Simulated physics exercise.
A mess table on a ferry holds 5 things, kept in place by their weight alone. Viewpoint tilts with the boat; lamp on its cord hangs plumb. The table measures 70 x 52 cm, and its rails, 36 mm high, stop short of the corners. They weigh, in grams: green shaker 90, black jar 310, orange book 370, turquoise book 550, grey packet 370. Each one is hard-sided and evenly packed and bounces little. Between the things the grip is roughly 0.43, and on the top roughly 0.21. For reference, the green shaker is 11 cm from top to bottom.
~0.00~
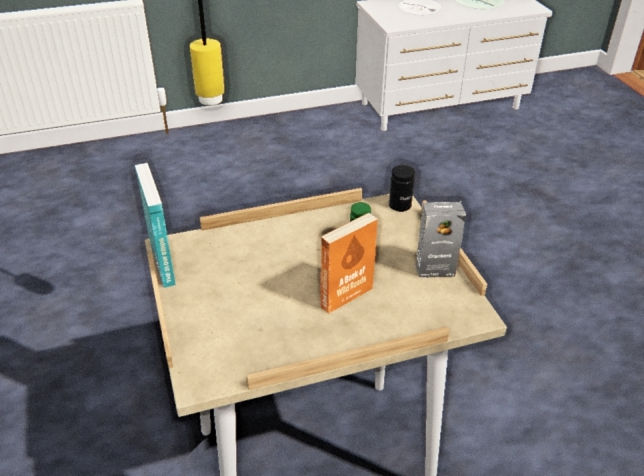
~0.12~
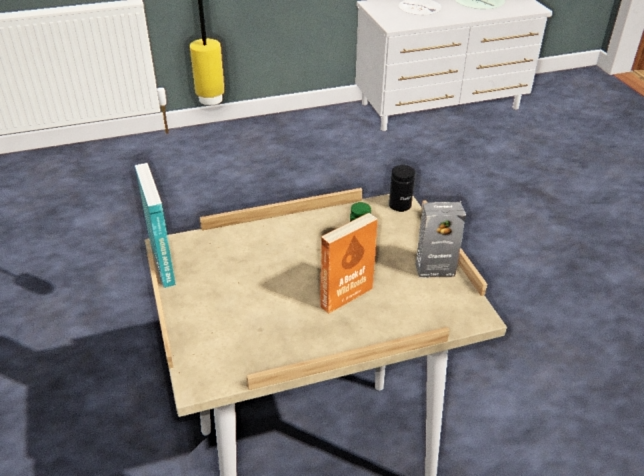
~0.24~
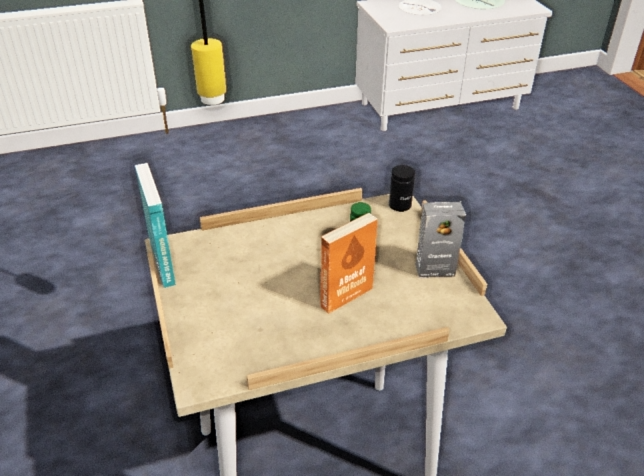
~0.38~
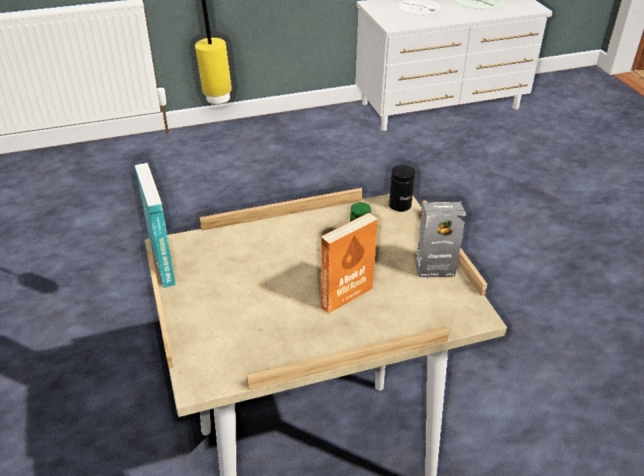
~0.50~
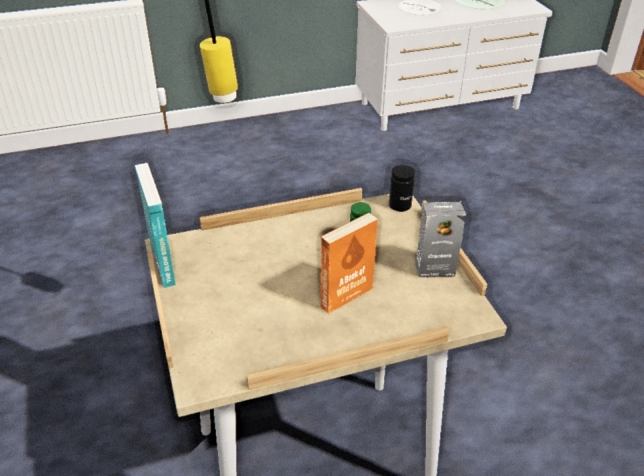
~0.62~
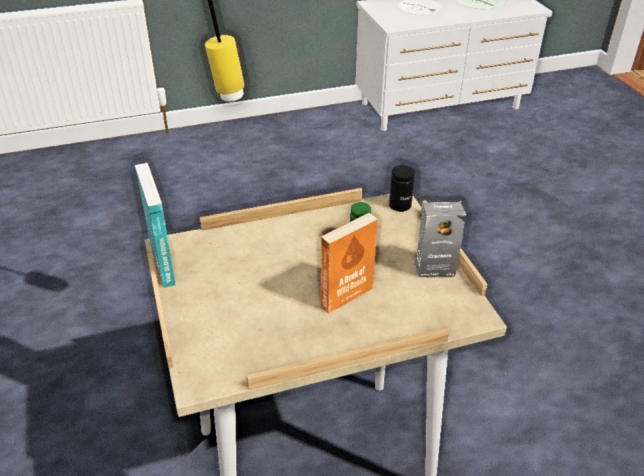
In a room with a blue-grey floor, a green wall, a white radiator and white drawers, a pale wooden table with low rails is seen from above. A turquoise book stands at the left edge, an orange book near the middle before a mostly hidden green item, and a black jar and grey packet at the right. The hanging yellow lamp swings slowly rightward, its cord slanting as the view tilts with the room, while everything on the table stays still.
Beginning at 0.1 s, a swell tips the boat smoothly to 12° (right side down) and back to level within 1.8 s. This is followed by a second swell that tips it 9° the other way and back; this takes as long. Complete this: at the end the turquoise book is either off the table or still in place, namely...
Still in place.
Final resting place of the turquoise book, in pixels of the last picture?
Roughly (294, 232).
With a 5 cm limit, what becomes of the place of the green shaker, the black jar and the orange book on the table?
Well, the green shaker remains where it was; the black jar remains where it was; and the orange book remains where it was.
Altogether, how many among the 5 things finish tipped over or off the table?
1 of them.
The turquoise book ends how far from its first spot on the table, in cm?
Displacement: Approx. 35 cm.
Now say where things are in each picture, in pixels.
The first frame shows boat level; turquoise book (156, 226).
The second frame shows boat level; orange book (348, 264); grey packet (440, 241).
The third frame shows floor tilted 1°, right side down; black jar (402, 188).
The fourth frame shows floor tilted 3°, right side down; orange book (348, 264); grey packet (440, 241).
The fifth frame shows floor tilted 5°, right side down; black jar (402, 188).
The sixth frame shows floor tilted 7°, right side down; turquoise book (156, 226); orange book (348, 264).
By 1.12 s, floor tilted 11°, right side down; turquoise book rocked 63° off its seat near (208, 232).
By 1.42 s, floor tilted 7°, right side down; turquoise book on its side near (271, 237).
When it is over (4.2 s), lying over on the table, turquoise book; the other 4 within 5 cm of the start. In the last view, turquoise book near (294, 232).
